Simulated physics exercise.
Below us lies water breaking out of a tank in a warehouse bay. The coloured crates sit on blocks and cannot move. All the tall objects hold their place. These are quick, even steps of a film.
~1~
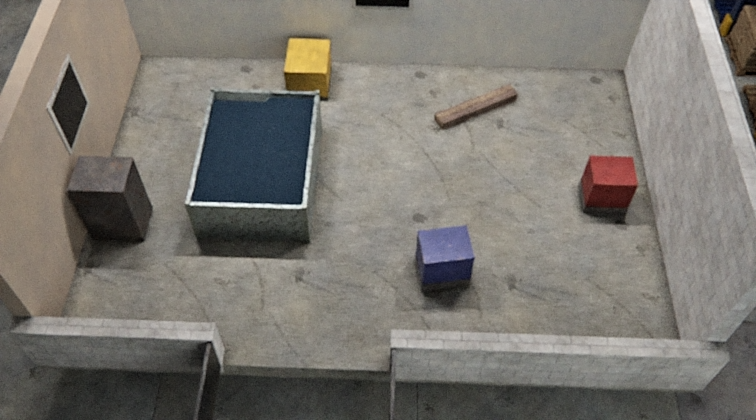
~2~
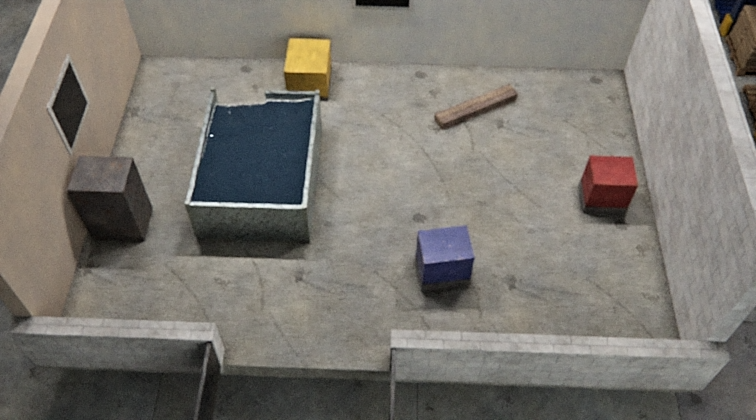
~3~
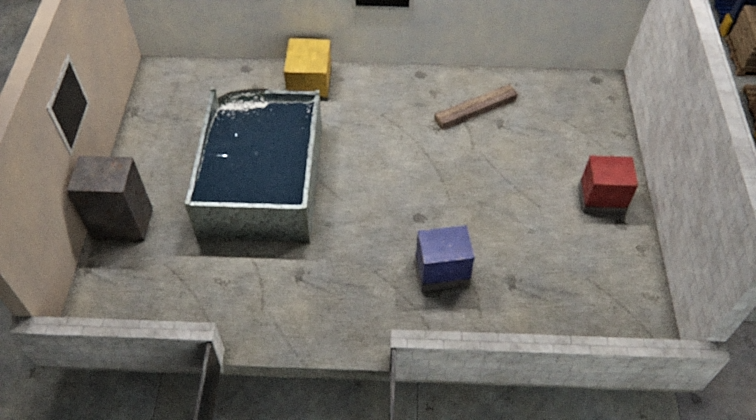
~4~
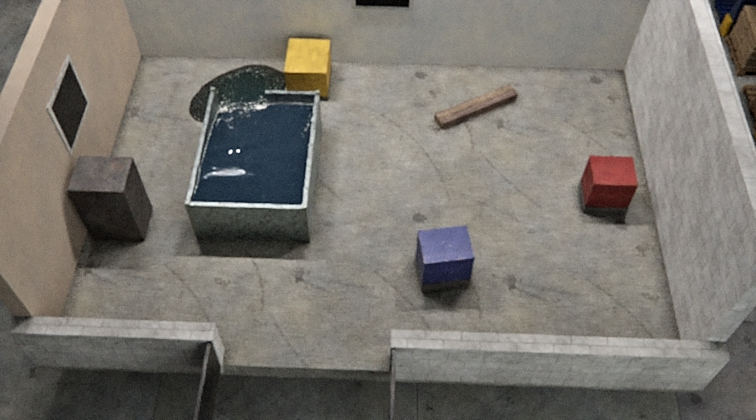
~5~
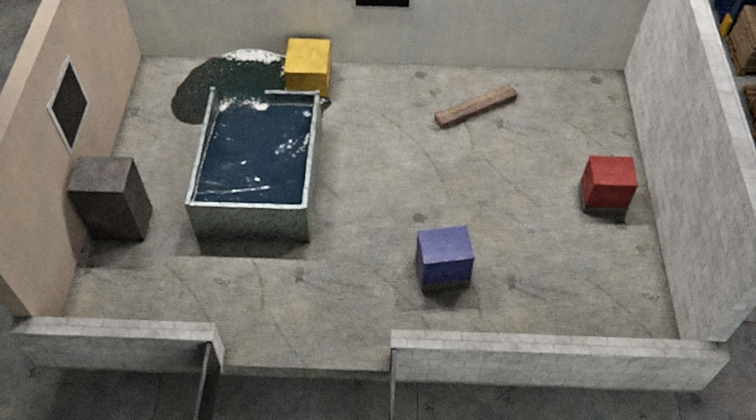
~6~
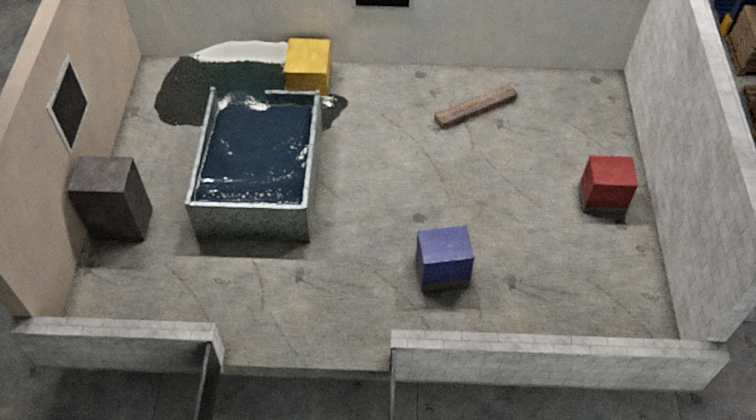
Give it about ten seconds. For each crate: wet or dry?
The blue crate escapes dry; the yellow crate is wetted; the red crate escapes dry.
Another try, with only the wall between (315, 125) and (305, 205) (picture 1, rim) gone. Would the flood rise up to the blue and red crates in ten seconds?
Blue gets wet; red ends up wet.
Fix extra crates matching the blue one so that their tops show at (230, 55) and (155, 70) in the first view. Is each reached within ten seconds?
In that order: Is topped, is soaked.
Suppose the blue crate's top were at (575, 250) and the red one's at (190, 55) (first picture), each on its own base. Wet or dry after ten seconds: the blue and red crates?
My reading: Blue crate remains dry; red crate ends up wet.
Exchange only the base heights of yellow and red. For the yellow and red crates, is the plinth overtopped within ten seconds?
Then: The yellow one gets wet, the red one remains dry.
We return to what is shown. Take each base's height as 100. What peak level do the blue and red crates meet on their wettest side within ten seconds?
About 30 and 40 per cent.
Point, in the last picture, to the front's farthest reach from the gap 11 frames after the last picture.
Roughly at (514, 70).
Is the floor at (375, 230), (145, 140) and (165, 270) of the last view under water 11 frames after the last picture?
In turn: Not flooded, awash, dry.
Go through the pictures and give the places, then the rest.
The first frame shows still water in the water tank at (257, 149).
In the second frame, the front is at a hidden place, out from the gap on the water tank's far side.
In the third frame, water pours out on the water tank's far side and has run to a hidden place.
In the fourth frame, water pours out on the water tank's far side and has run to (246, 69).
In the fifth frame, the front is at (217, 58), out from the gap on the water tank's far side.
In the sixth frame, the front is at (186, 57), out from the gap on the water tank's far side.
A moment on, water covers 10 % of the floor; the blue crate not reached, the yellow crate water round its plinth, the red crate not reached.
Next, water covers 20 % of the floor; the blue crate not reached, the yellow crate water round its plinth, the red crate not reached.
Then, water covers 35 % of the floor; the blue crate not reached, the yellow crate water round its plinth, the red crate not reached.
Later, water covers 50 % of the floor; the blue crate water round its plinth, the yellow crate water round its plinth, the red crate water round its plinth.
In the end, water covers 85 % of the floor; the blue crate stayed above the water, the yellow crate was topped, the red crate stayed above the water.
